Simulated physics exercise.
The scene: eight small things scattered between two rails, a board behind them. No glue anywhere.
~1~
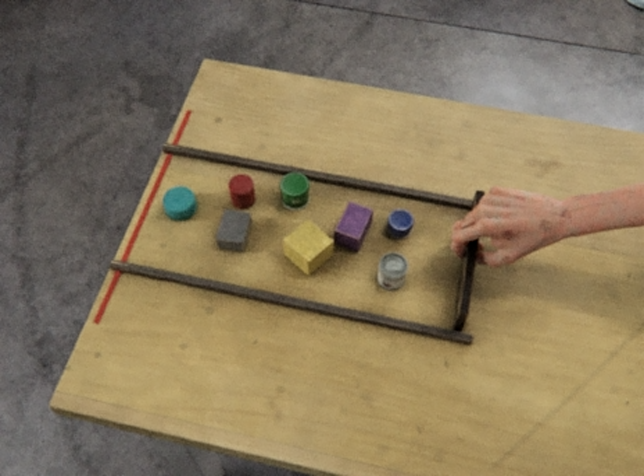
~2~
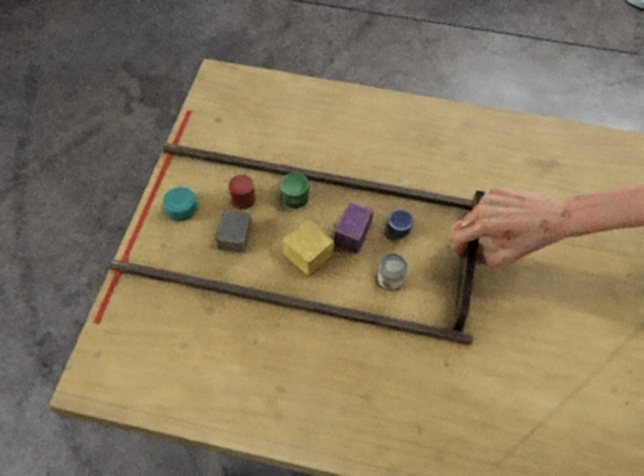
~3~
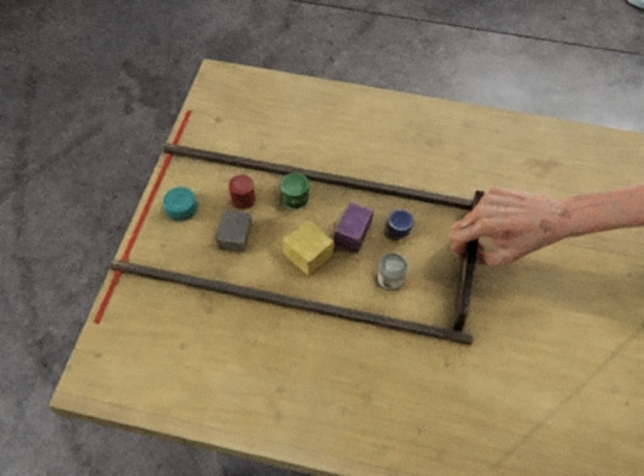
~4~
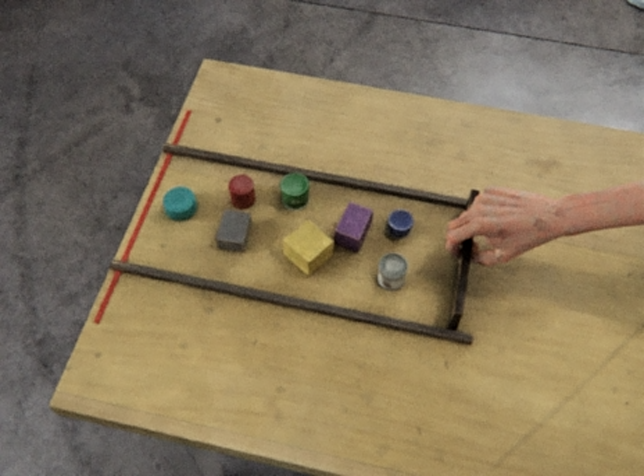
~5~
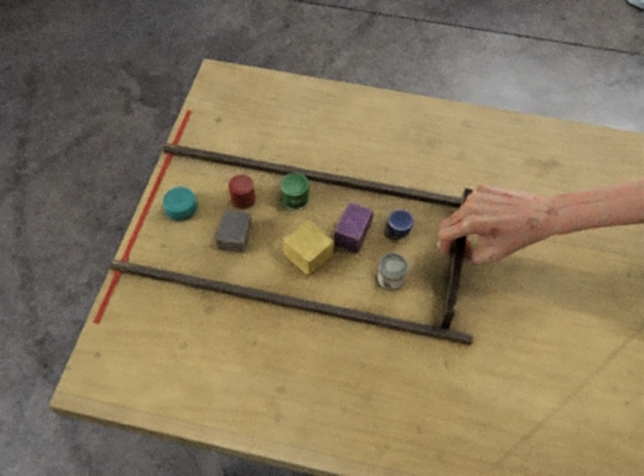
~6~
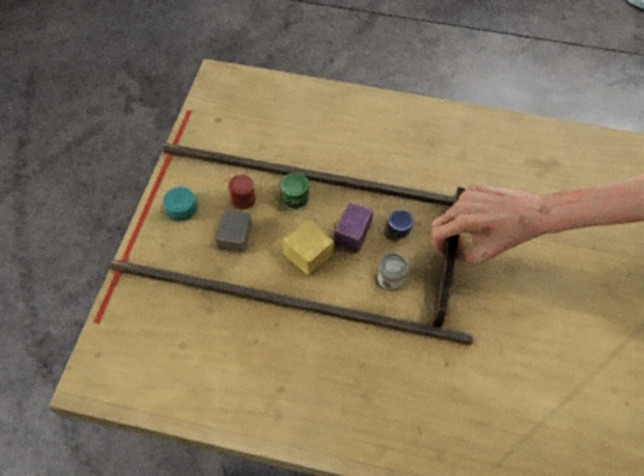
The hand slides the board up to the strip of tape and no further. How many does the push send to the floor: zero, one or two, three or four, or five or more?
As it turns out, the number that fall off is five or more.
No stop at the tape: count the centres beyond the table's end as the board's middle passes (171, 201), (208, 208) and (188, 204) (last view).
Place by place, 4, 1 and 2.
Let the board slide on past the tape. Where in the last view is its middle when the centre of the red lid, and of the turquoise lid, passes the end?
For the red lid at (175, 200), for the turquoise lid at (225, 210).
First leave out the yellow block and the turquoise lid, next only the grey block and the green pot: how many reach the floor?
It would be 6 and 6.
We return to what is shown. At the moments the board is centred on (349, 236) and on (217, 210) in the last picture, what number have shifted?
The counts are 4 and 8.
Soon after, none off yet; turquoise lid at rest near (180, 204); red lid at rest near (242, 192); grey block at rest near (234, 231).
In the end, the number that fall off is five or more; gone, white tin, blue tin, purple block, yellow block, green pot, grey block, red lid and turquoise lid.
